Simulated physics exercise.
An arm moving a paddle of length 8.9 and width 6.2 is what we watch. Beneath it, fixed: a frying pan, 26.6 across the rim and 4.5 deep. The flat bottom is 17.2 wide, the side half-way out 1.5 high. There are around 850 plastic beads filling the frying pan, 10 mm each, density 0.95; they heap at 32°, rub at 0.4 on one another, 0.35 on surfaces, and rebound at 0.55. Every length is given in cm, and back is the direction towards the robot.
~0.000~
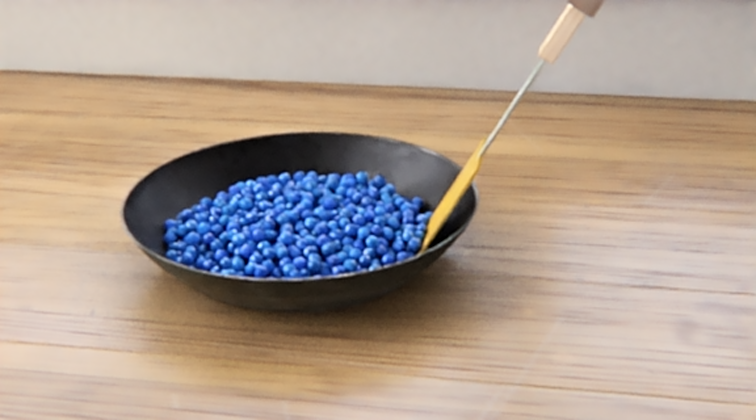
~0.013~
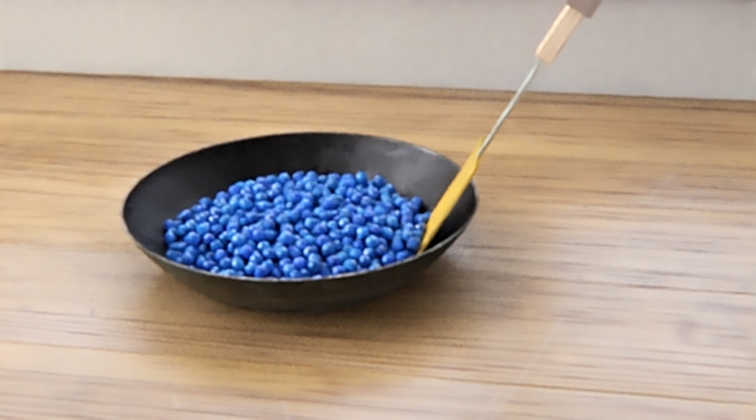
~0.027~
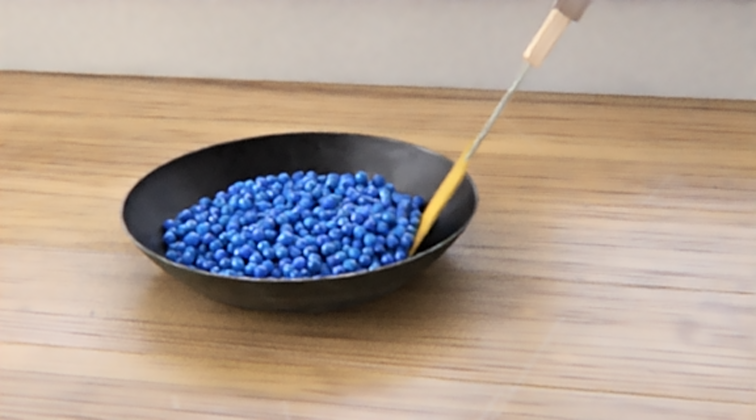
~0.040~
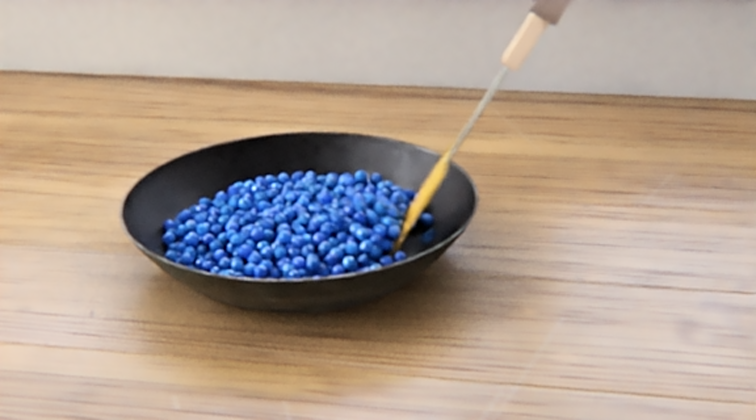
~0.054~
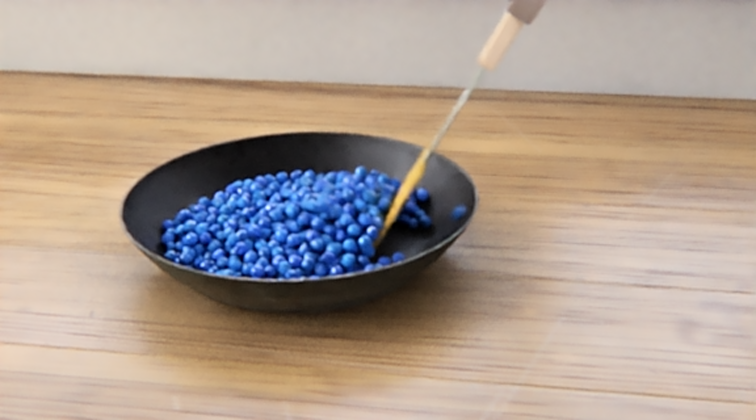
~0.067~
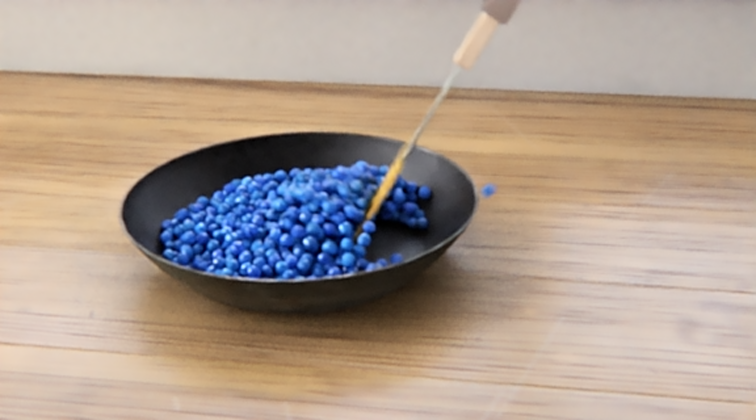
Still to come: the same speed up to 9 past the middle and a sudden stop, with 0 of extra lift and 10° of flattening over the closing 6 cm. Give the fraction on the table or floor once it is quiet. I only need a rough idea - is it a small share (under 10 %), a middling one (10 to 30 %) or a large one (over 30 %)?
A middling one, 10 to 30 %.
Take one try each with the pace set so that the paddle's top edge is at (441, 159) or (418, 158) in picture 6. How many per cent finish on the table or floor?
First try about 5 %, second try about 15 %.
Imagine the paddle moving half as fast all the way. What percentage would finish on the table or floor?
About 10 per cent.
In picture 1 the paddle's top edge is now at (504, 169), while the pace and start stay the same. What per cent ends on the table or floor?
Spill: Approx. 10 per cent.
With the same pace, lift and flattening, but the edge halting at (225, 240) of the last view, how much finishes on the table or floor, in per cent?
Something near 5 in a hundred.
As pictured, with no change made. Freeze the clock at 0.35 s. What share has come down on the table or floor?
I'd put it at around 15 per cent.
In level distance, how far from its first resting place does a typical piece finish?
Somewhere near 3 centimetres, I reckon.
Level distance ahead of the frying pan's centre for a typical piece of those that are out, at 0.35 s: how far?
I'd say some 20 centimetres.
After 0.10 s, sloping 60°, highest piece 10 above the table; 850 in the frying pan, 1 on the blade or in flight.
After 0.13 s, sloping 57°, highest piece 13 above the table; 850 in the frying pan, 1 on the blade or in flight.
After 0.35 s, sloping 50°, highest piece 13 above the table; 691 in the frying pan, 127 on the table or floor, 33 on the blade or in flight.
After 1.40 s, sloping 50°, highest piece 5 above the table; 690 in the frying pan, 161 on the table or floor.
At rest, 690 in the frying pan, 161 on the table or floor. That is 19 % on the table or floor.
